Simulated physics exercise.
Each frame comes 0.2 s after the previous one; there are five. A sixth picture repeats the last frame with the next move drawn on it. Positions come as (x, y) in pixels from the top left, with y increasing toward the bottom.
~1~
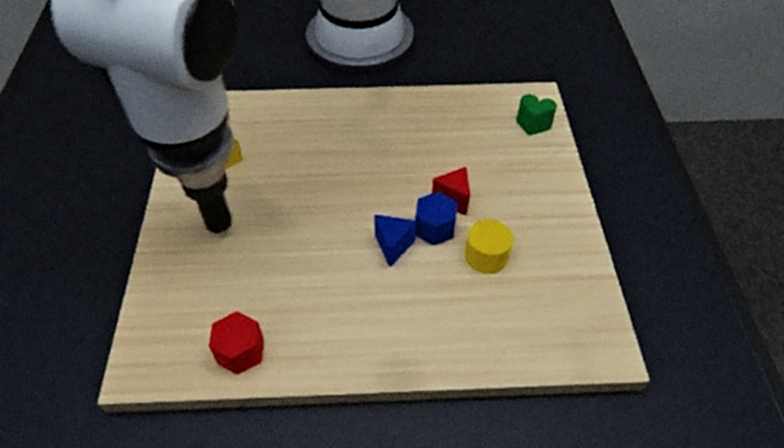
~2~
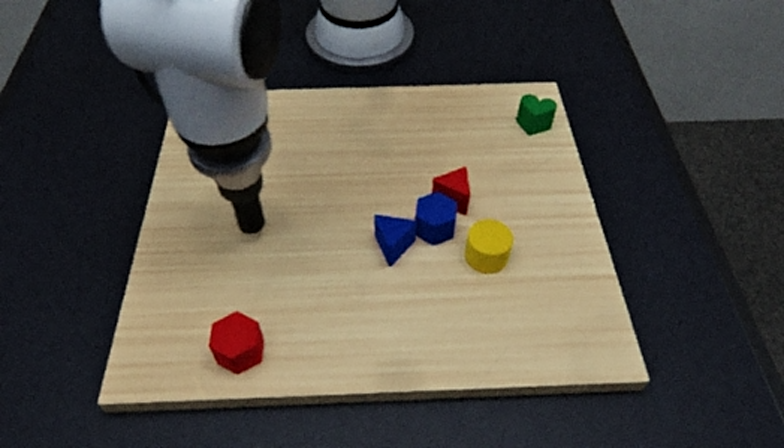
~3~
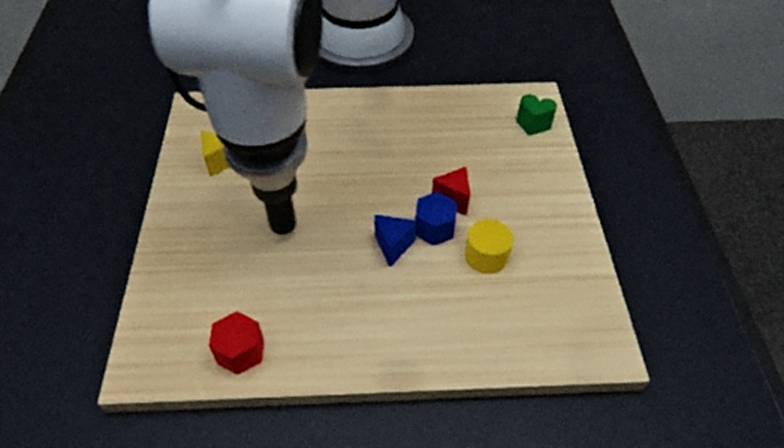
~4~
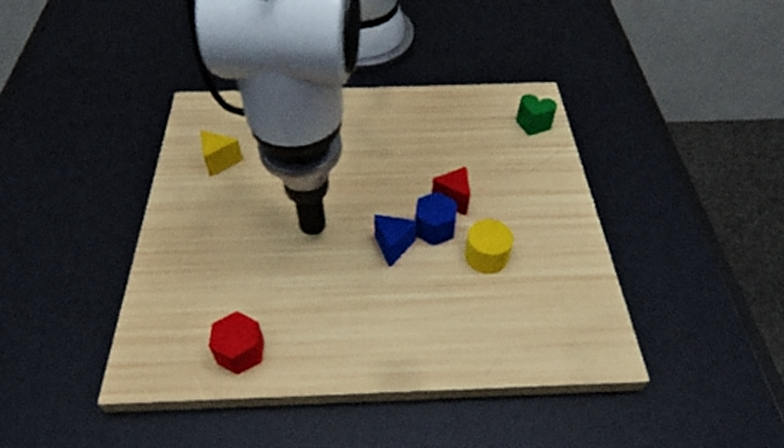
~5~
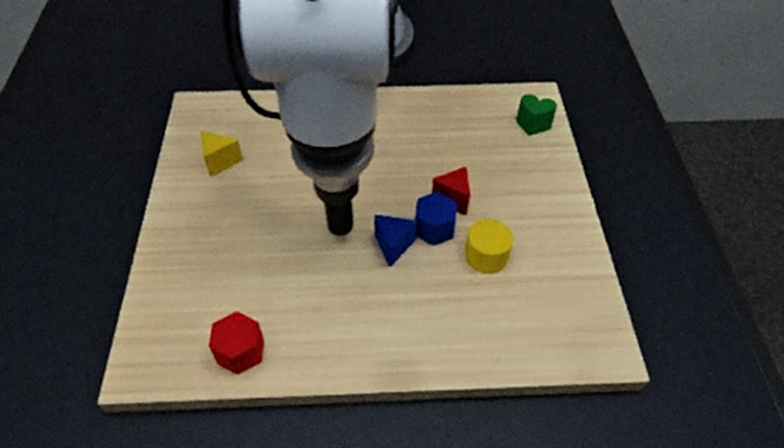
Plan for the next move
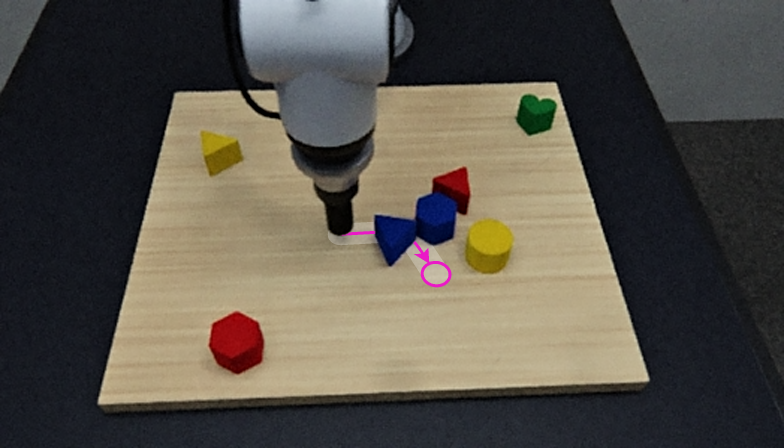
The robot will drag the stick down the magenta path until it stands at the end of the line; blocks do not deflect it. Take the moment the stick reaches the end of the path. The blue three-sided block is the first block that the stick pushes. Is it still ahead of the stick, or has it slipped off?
It keeps leading.
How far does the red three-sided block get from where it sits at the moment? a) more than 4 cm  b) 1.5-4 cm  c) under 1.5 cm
I choose c.
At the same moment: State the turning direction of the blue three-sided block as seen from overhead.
Viewed from above: Clockwise.
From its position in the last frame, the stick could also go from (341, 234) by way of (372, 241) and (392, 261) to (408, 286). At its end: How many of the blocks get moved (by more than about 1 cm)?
I'd put the number at one.
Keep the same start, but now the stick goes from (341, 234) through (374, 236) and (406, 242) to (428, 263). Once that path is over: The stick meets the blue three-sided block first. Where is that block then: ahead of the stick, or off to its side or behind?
It is driven along in front.
The line goes from (341, 234) via (381, 232) and (416, 244), ending at (436, 274).
The first path, step by step. One third of the way, stick at (381, 223); blue three-sided block at (403, 228), turned 35° clockwise.
Two thirds of the way, stick at (417, 235); blue three-sided block at (428, 246), turned 75° clockwise; blue hexagon at (446, 210), turned 35° anticlockwise.
At the end, stick at (437, 265); blue three-sided block at (443, 279), turned 105° clockwise; blue hexagon at (446, 210), turned 35° anticlockwise; red three-sided block unmoved; yellow circle unmoved.
